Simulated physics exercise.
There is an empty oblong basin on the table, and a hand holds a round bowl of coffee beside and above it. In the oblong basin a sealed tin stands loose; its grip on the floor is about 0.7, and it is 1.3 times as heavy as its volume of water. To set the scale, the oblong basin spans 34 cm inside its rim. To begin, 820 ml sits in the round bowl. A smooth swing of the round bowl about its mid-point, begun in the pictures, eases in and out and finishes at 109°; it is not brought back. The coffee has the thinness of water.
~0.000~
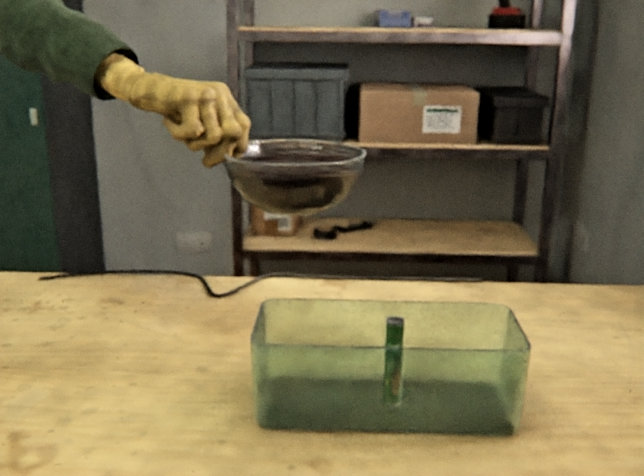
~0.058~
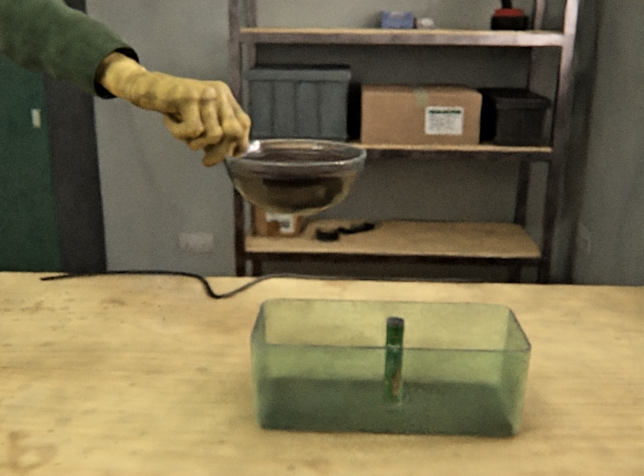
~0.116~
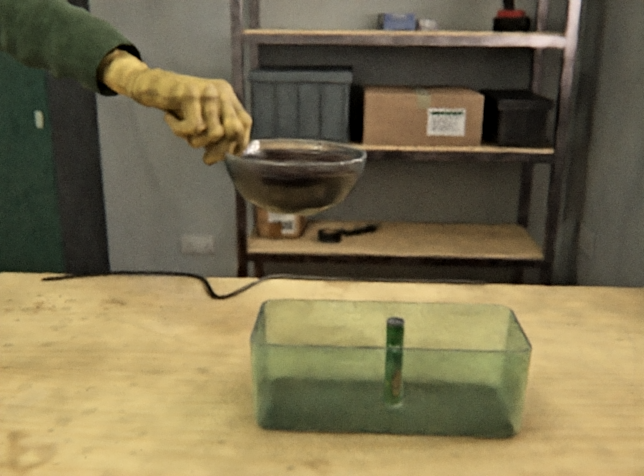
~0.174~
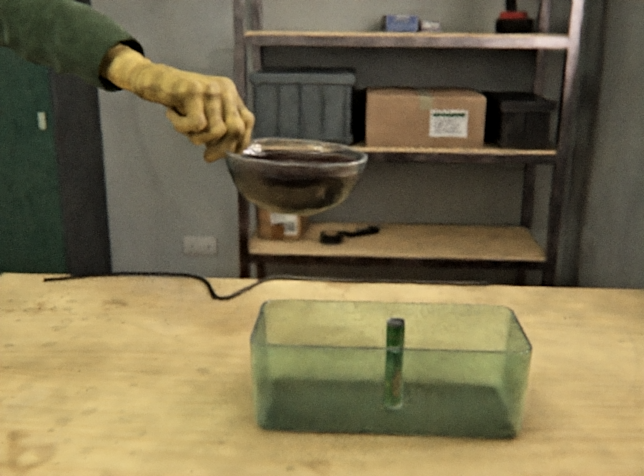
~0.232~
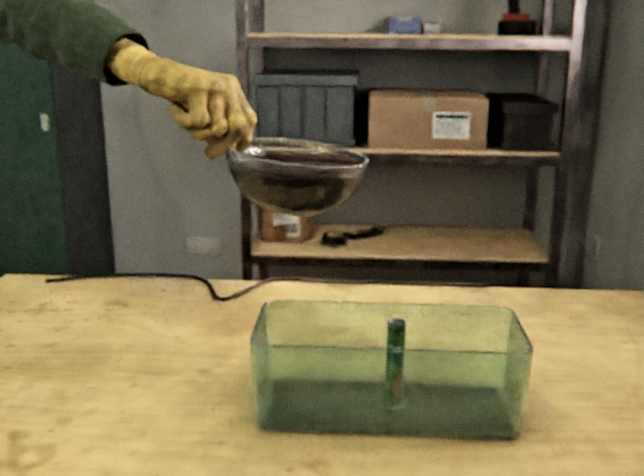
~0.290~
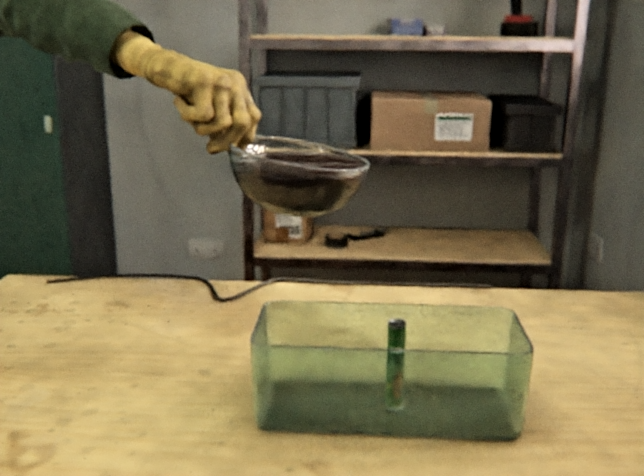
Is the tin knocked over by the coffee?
No.
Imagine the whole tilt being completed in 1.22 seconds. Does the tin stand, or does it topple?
Outcome - the tin remains standing.
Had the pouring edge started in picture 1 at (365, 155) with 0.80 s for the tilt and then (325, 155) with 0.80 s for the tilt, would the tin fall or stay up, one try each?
Trial 1 - tin stays standing; trial 2 - tin tips.
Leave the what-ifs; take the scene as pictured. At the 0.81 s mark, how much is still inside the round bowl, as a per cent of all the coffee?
Around 38 in a hundred.
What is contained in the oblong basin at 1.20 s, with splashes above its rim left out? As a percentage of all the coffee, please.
94 per cent or thereabouts.
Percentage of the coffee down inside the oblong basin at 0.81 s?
I'd estimate some 22 percent of the liquid.
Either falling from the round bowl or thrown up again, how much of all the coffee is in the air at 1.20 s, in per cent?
Around 6 per cent of the liquid is in flight.
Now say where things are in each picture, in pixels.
The first frame shows tilt 0°; pouring edge (365, 154); surface from (229, 160) to (361, 162); the oblong basin's rim runs from (257, 321) to (520, 327); the tin's top is at (395, 324).
The second frame shows tilt 0°; pouring edge (365, 155); surface from (230, 160) to (361, 163).
The third frame shows tilt 2°; pouring edge (365, 156); surface from (230, 159) to (361, 164).
The fourth frame shows tilt 3°; pouring edge (366, 158); surface from (231, 159) to (362, 164).
The fifth frame shows tilt 6°; pouring edge (367, 162); surface from (233, 159) to (364, 165).
The sixth frame shows tilt 9°; pouring edge (368, 166); surface from (235, 159) to (366, 165).
By 0.81 s the tilt is 60° and 38 per cent is still to pour; the tin stands where it began.
By 1.20 s the tilt is 97° and 0 per cent is still to pour; the tin stands where it began.
By 1.60 s the tilt is 109° and 0 per cent is still to pour; the tin stands where it began.
By 2.03 s the tilt is 109° and 0 per cent is still to pour; the tin stands where it began.
At rest the tin stands where it began.
